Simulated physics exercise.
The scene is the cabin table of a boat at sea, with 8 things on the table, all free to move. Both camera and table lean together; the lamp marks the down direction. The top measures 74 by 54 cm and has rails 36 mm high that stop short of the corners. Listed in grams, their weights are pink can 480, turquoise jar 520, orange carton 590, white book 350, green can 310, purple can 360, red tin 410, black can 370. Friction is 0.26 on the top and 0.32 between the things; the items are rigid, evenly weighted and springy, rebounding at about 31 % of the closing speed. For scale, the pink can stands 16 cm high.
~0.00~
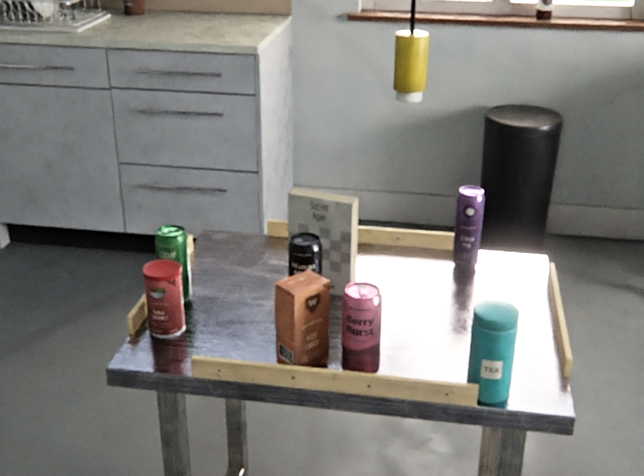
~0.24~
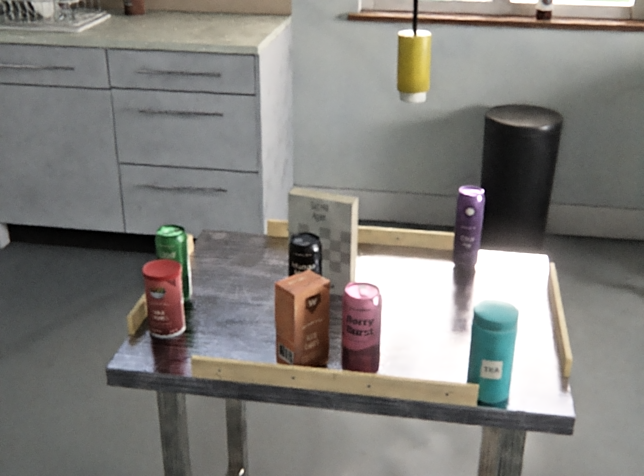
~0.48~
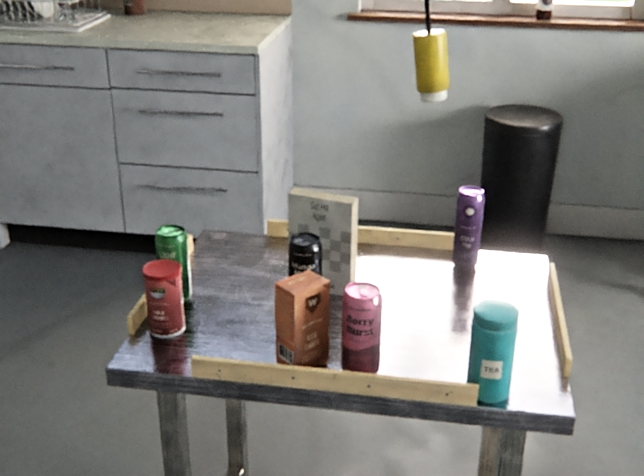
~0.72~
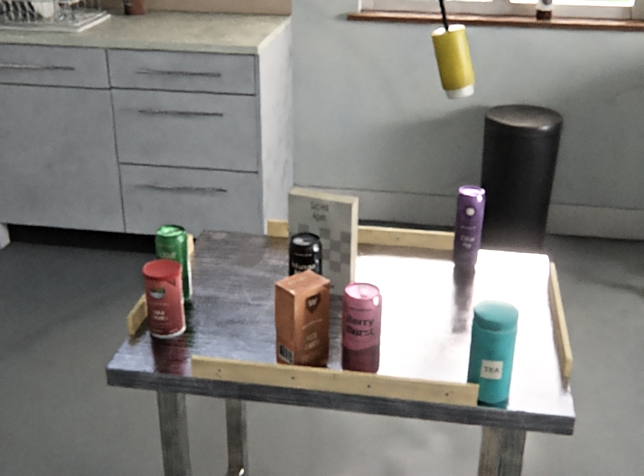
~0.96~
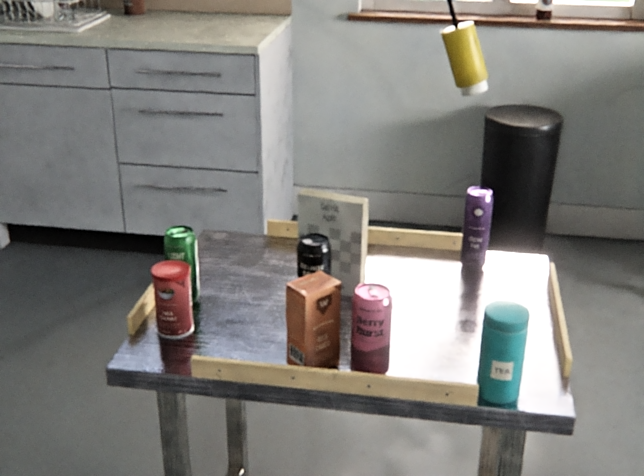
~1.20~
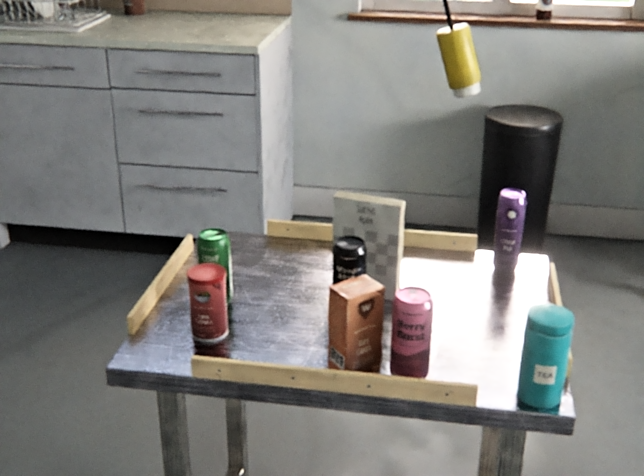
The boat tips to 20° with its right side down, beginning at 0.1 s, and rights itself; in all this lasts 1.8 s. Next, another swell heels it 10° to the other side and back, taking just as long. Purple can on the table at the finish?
No.
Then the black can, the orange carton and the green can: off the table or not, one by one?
The black can ends on the table; the orange carton ends on the table; the green can ends on the table.
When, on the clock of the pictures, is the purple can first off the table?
I'd say around the 1.5 s mark.
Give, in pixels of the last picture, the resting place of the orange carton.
Near (450, 337).
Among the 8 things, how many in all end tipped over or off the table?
That gives 2.
After 1.40 s, boat heeled 12°, right side down; turquoise jar now off the table; purple can slid 16 cm near (548, 235); orange carton slid 17 cm.
After 1.60 s, boat heeled 5°, right side down; purple can now off the table; pink can slid 21 cm; black can slid 21 cm.
After 1.80 s, boat level; green can slid 22 cm; black can slid 22 cm; pink can slid 22 cm.
After 2.10 s, boat heeled 1°, left side down; white book slid 23 cm; black can slid 22 cm; red tin slid 22 cm.
At rest (4.2 s), off the table, turquoise jar and purple can; not toppled but over 5 cm from the start, pink can, orange carton, white book, green can, red tin and black can.
